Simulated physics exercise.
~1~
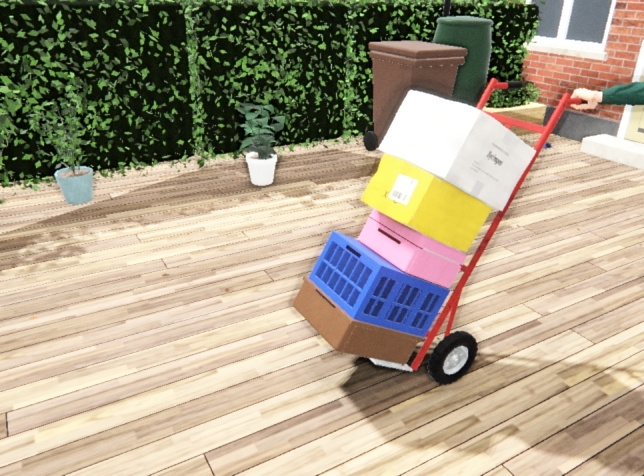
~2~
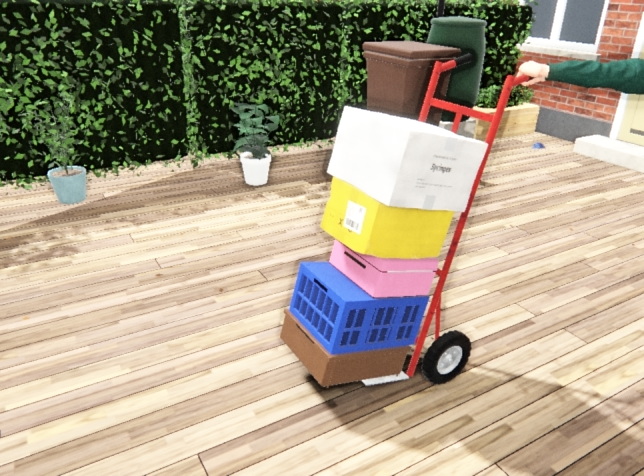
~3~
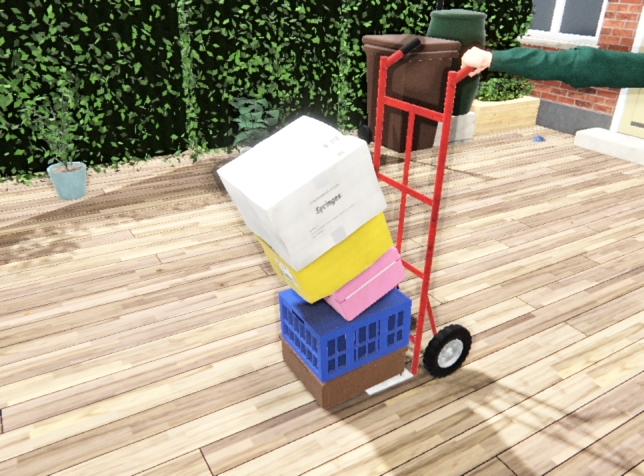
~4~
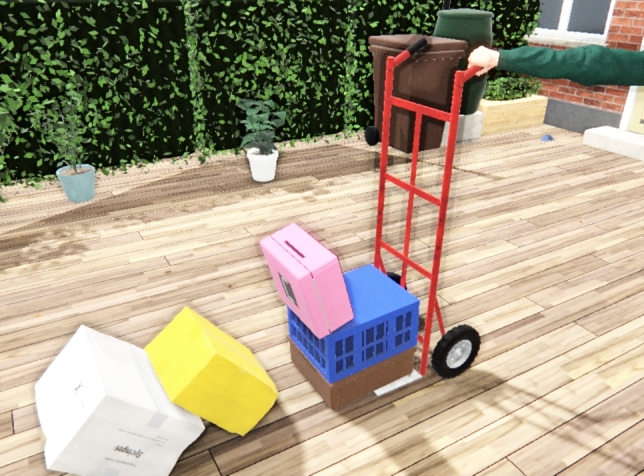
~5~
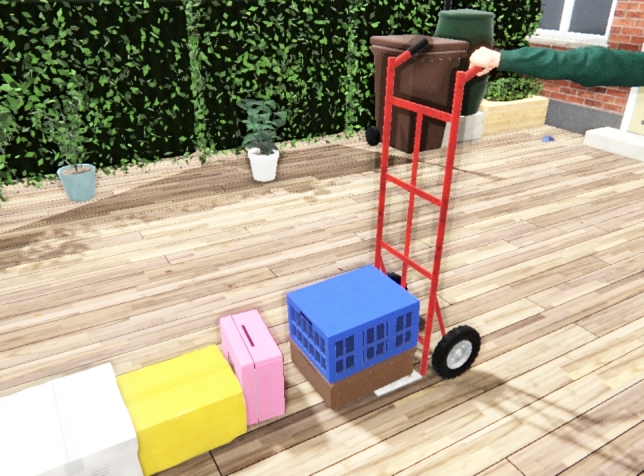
On a sunlit wooden deck, seen from slightly above, a leafy hedge, potted plants and dark bins stand behind a red hand truck held by a green-sleeved arm at the right. Tilted back, it carries a stack with a brown tote at the bottom, then a blue crate, a pink toolbox, a yellow box and a white parcel on top. The hand swings the truck upright, and the top three pitch forward to the left. The white parcel and yellow box tumble onto the deck while the pink toolbox tips over the crate. It drops too, leaving all three in a row on the boards, with the blue crate and brown tote still on the upright truck.
